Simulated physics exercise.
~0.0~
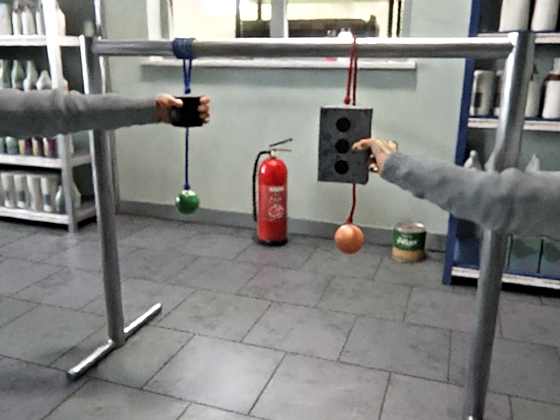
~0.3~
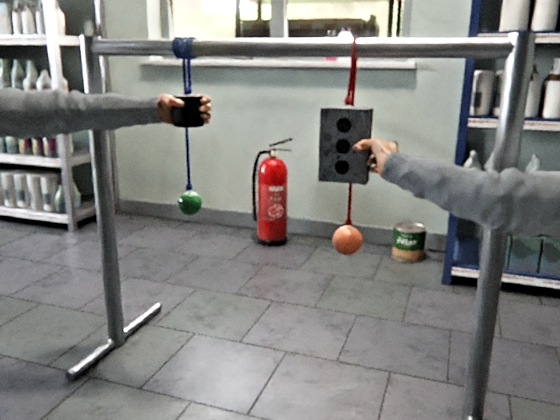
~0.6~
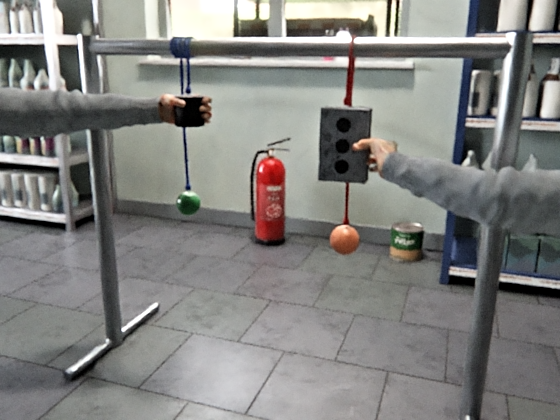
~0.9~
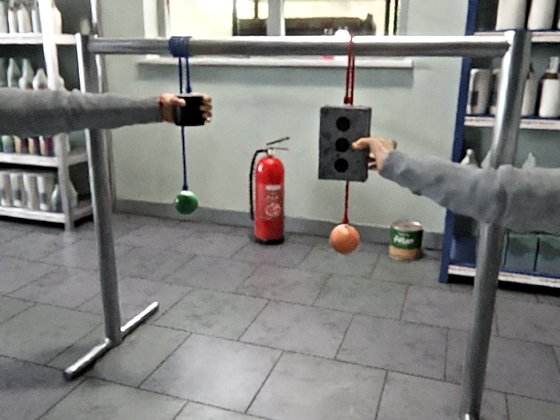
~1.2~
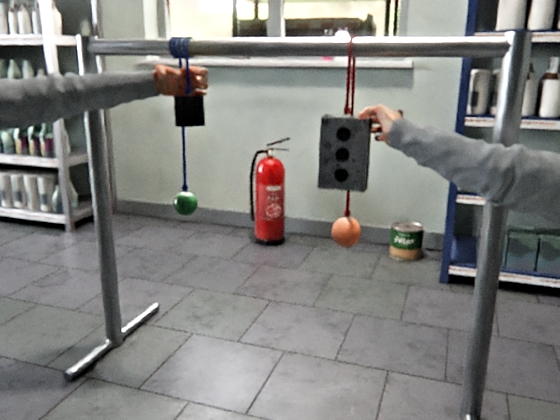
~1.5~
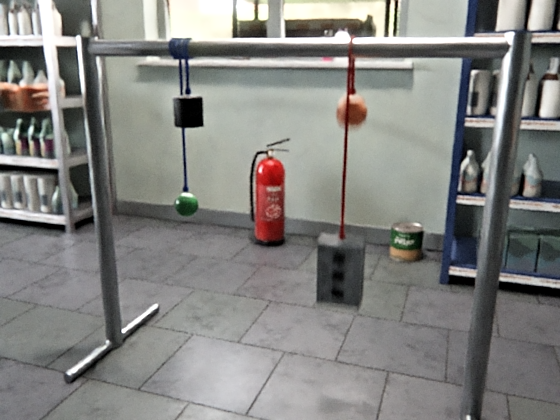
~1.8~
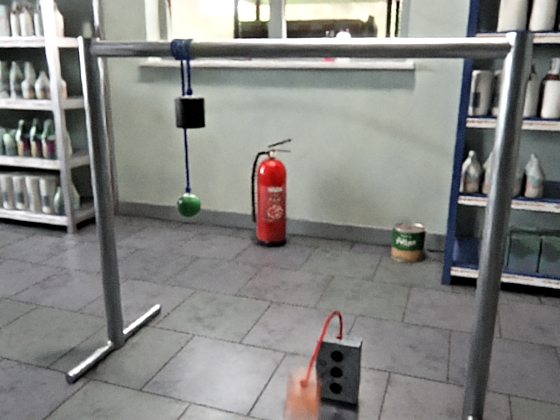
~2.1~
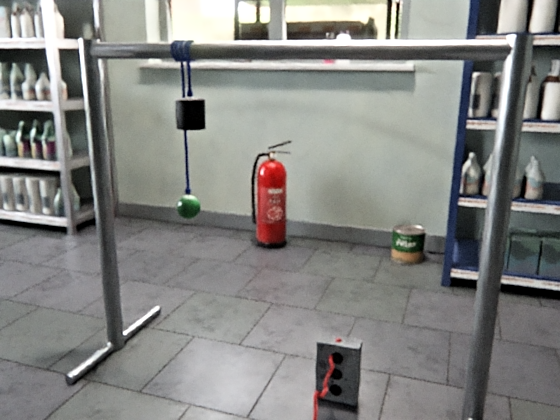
A grey block with three dark holes hangs on a red cord looped over a metal bar, an orange ball at the cord's other end, while one hand steadies it from the right. Another hand holds a small black object on a blue cord at left, above a green ball. Both hands let go and pull away. The grey block drops, and the orange ball rises toward the bar. The block reaches the tiled floor, and the red cord and ball come down off the bar beside it. At the end, the black object and green ball still hang in place, while the block rests on the floor.
